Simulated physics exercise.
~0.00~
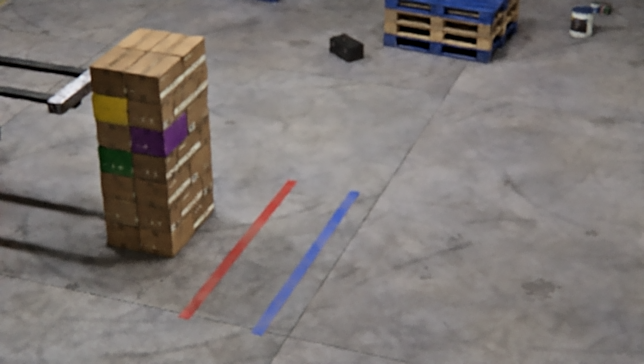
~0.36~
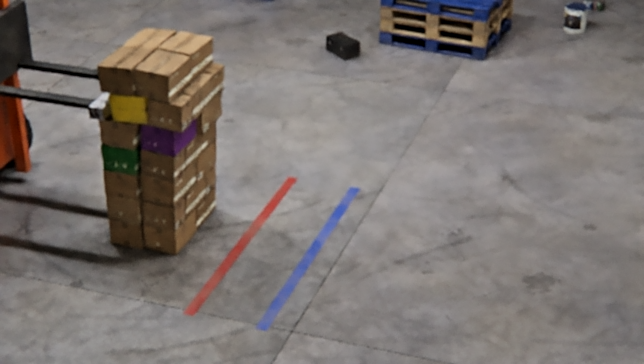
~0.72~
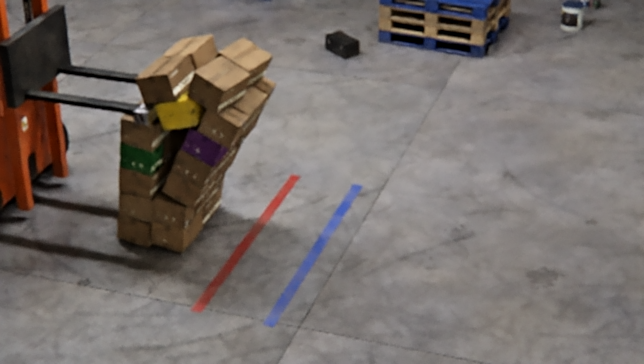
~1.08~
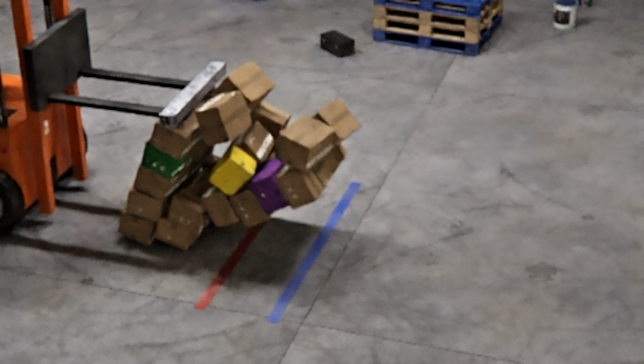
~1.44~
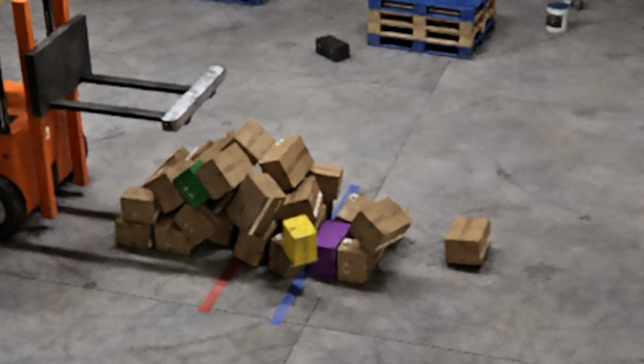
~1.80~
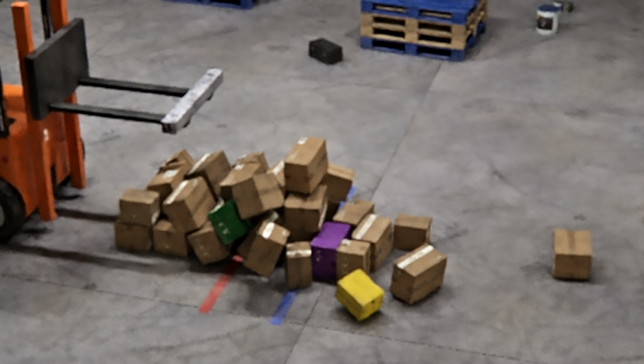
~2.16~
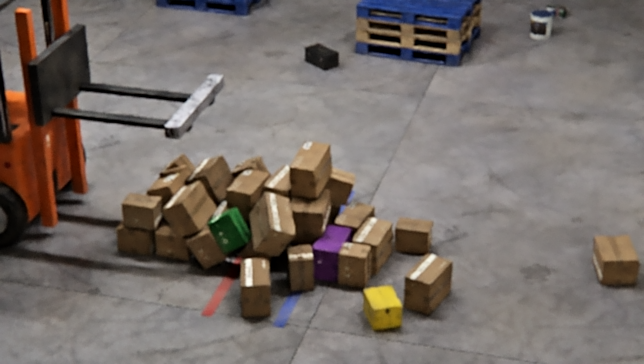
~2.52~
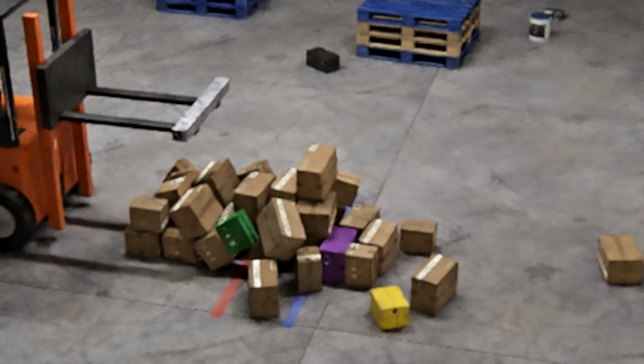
An orange forklift rolls in from the left across a grey concrete warehouse floor, seen from above, its forks carrying a pale beam toward a tall stack of brown cartons. Yellow, purple and green cartons mark the stack, with red and blue lines to its right and a blue pallet stack behind. The beam pushes the upper cartons, and the column leans right, buckles and collapses across both lines as the forklift stops. One brown carton slides far right, while the yellow one tumbles toward the front. The rest settle in a heap, purple and yellow beyond the red line, green resting tilted.
